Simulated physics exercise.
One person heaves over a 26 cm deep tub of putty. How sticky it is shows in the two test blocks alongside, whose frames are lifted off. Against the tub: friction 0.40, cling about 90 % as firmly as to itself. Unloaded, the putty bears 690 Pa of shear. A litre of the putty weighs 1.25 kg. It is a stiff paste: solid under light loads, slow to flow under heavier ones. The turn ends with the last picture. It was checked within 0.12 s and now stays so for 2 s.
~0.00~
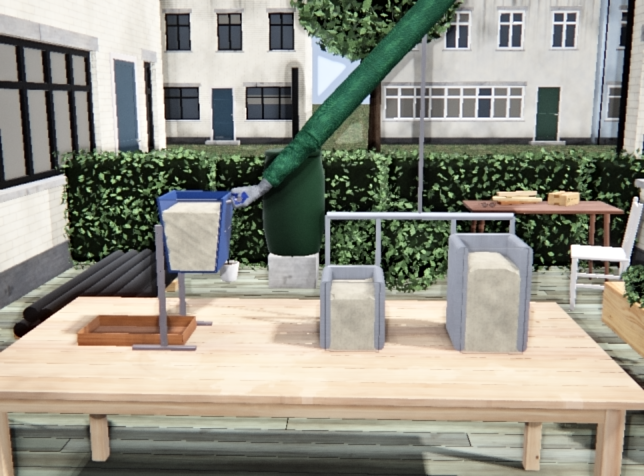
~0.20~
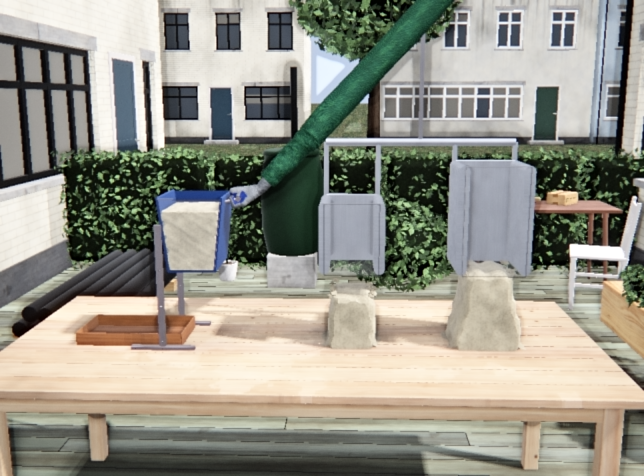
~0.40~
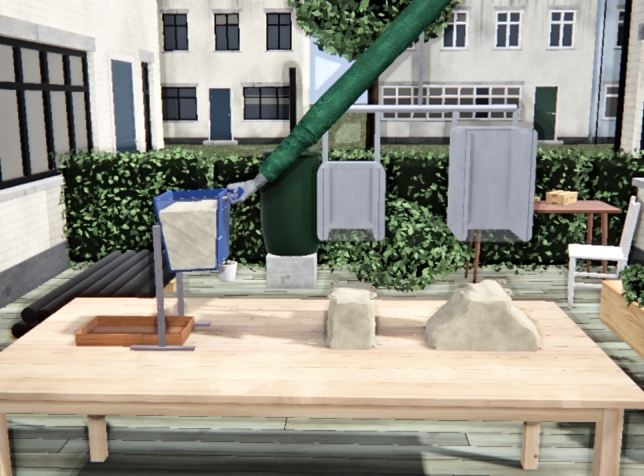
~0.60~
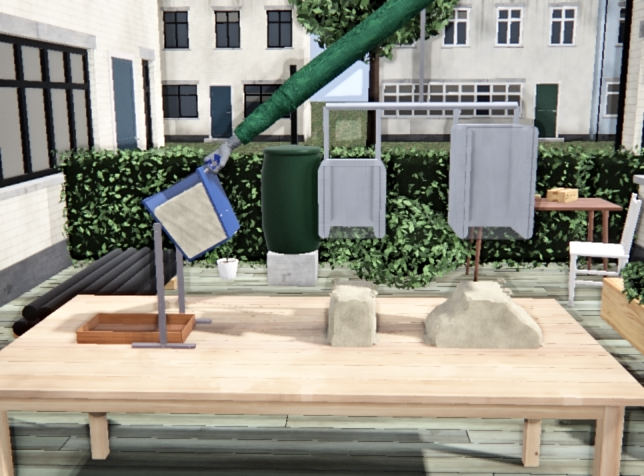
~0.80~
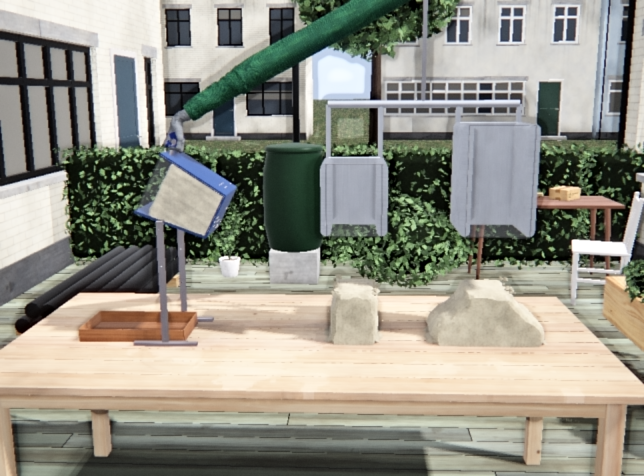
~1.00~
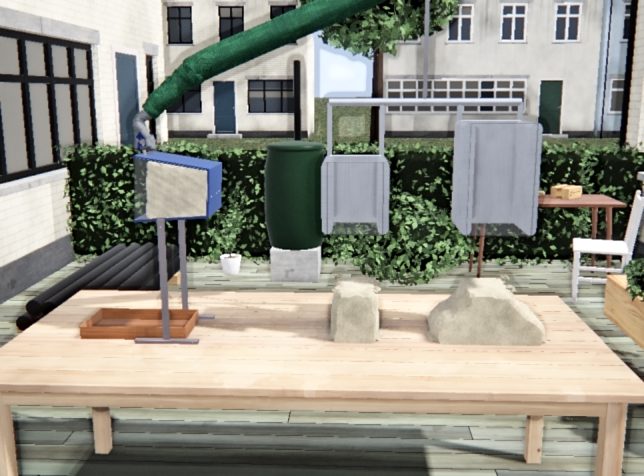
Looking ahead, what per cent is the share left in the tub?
About 100 %.
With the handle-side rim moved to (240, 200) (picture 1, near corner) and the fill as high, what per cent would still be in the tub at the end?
It would be near 60 %.
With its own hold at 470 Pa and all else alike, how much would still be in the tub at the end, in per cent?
Then about 70 %.
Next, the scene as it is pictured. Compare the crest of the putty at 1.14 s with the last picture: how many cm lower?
Some 0 cm.
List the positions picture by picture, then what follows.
Handle-side rim at (221, 200), tilt 0 degrees; top of the putty at (197, 212); blocks stand 21 cm, 33 cm (left to right), in the first picture.
Handle-side rim at (219, 199), tilt 0 degrees; top of the putty at (195, 211); blocks stand 21 cm, 29 cm (left to right), in the second picture.
Handle-side rim at (217, 196), tilt 3 degrees; top of the putty at (210, 209); blocks stand 21 cm, 22 cm (left to right), in the third picture.
Handle-side rim at (196, 171), tilt 30 degrees; top of the putty at (198, 185); blocks stand 20 cm, 21 cm (left to right), in the fourth picture.
Handle-side rim at (160, 156), tilt 63 degrees; top of the putty at (174, 166); blocks stand 20 cm, 21 cm (left to right), in the fifth picture.
Handle-side rim at (134, 159), tilt 87 degrees; top of the putty at (151, 164); blocks stand 20 cm, 21 cm (left to right), in the sixth picture.
After 1.14 s, the tub is at 87 degrees and holds 100 %.
After 1.31 s, the tub is at 87 degrees and holds 100 %.
After 1.48 s, the tub is at 87 degrees and holds 100 %.
After 1.65 s, the tub is at 87 degrees and holds 100 %.
After 3.00 s, at the end, the tub is at 87 degrees and holds 100 %.
